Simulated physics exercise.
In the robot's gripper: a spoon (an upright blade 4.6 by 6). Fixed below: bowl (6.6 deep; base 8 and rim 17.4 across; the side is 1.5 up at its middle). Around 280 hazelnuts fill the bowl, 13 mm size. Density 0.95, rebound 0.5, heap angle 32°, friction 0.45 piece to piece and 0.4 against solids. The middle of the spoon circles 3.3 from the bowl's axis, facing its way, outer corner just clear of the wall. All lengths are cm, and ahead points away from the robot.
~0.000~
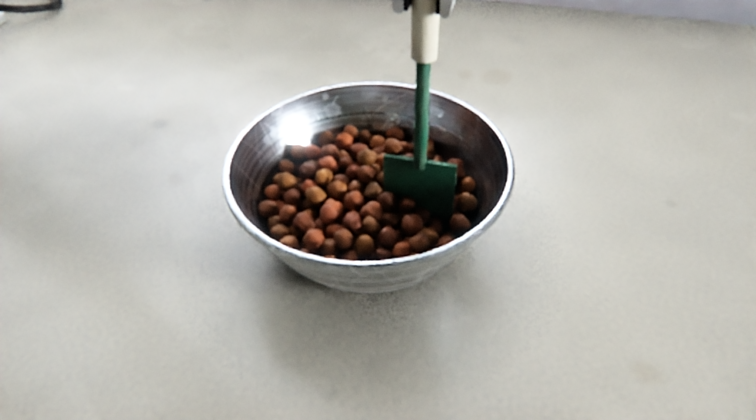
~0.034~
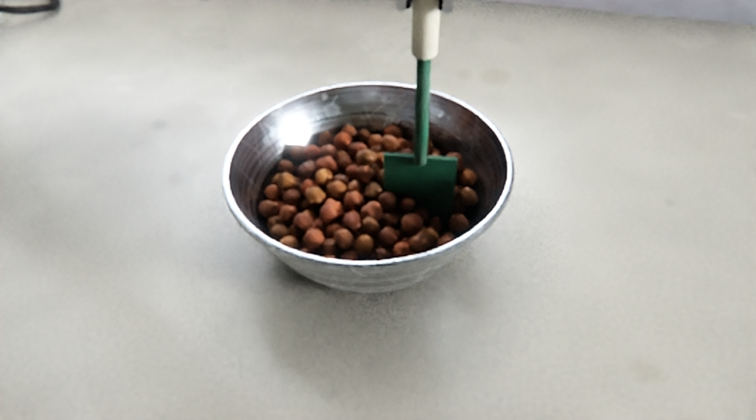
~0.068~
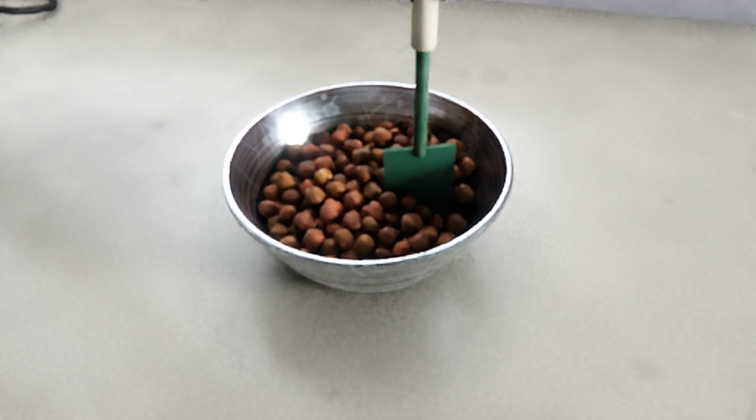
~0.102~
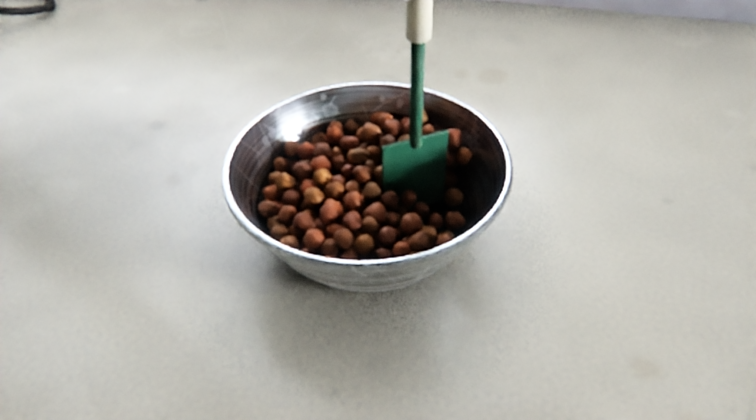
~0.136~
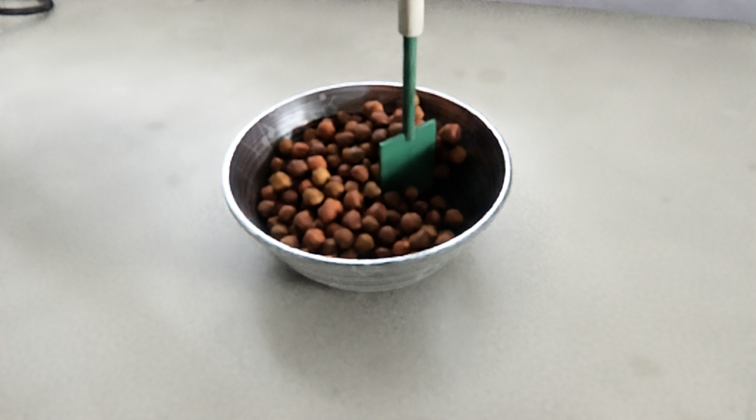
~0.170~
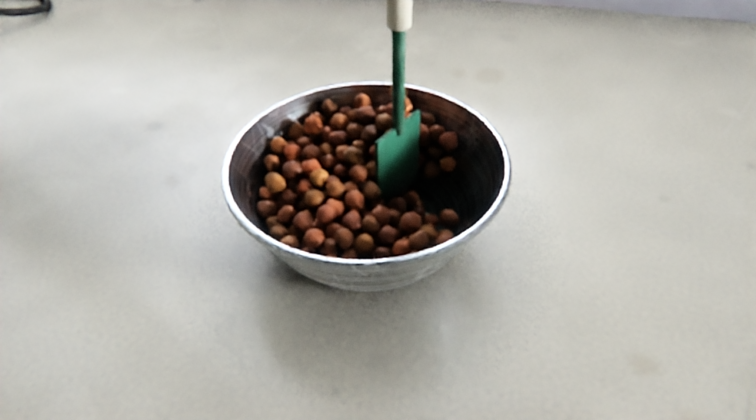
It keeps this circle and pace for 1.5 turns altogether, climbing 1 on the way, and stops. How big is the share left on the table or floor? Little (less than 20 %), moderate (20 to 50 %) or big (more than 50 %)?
A little share, less than 20 %, ends on the table or floor.
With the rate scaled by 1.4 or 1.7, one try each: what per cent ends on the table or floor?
About 15 and 25 per cent.
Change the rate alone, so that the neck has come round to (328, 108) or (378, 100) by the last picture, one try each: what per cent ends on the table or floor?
About 40 and 15 per cent.
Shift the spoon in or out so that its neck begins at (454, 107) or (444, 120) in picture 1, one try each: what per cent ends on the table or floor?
About 10 and 15 per cent.
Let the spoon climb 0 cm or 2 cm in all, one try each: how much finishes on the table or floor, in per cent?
About 10 and 5 per cent.
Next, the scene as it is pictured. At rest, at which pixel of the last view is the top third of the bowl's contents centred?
At about (306, 208).
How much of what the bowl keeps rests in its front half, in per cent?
Some 65 per cent.
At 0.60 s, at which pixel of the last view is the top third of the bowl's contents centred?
Around (367, 227).
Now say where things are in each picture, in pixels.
The first frame shows spoon neck at (421, 140), 0° round; upper third of the load around (360, 185), from x 270 to 470, top at y 135; 275 in the bowl.
The second frame shows spoon neck at (421, 136), 6° round; upper third of the load around (364, 182), from x 270 to 470, top at y 135.
The third frame shows spoon neck at (420, 128), 21° round; upper third of the load around (365, 172), from x 270 to 465, top at y 130.
The fourth frame shows spoon neck at (416, 119), 35° round; upper third of the load around (366, 162), from x 270 to 465, top at y 120.
The fifth frame shows spoon neck at (409, 112), 50° round; upper third of the load around (364, 154), from x 270 to 460, top at y 100.
The sixth frame shows spoon neck at (399, 106), 65° round; upper third of the load around (355, 146), from x 265 to 450, top at y 95; 275 in the bowl.
After 0.60 s, 251° round, highest piece 8 above the table; 263 in the bowl, 10 on the table or floor, 2 in flight or on the tool.
After 1.03 s, 78° round, highest piece 8 above the table; 253 in the bowl, 21 on the table or floor, 1 in flight or on the tool.
After 1.45 s, 180° round, highest piece 7 above the table; 250 in the bowl, 25 on the table or floor.
After 2.15 s, 180° round, highest piece 7 above the table; 250 in the bowl, 25 on the table or floor.
At rest, 250 in the bowl, 25 on the table or floor. That is 9 % on the table or floor.
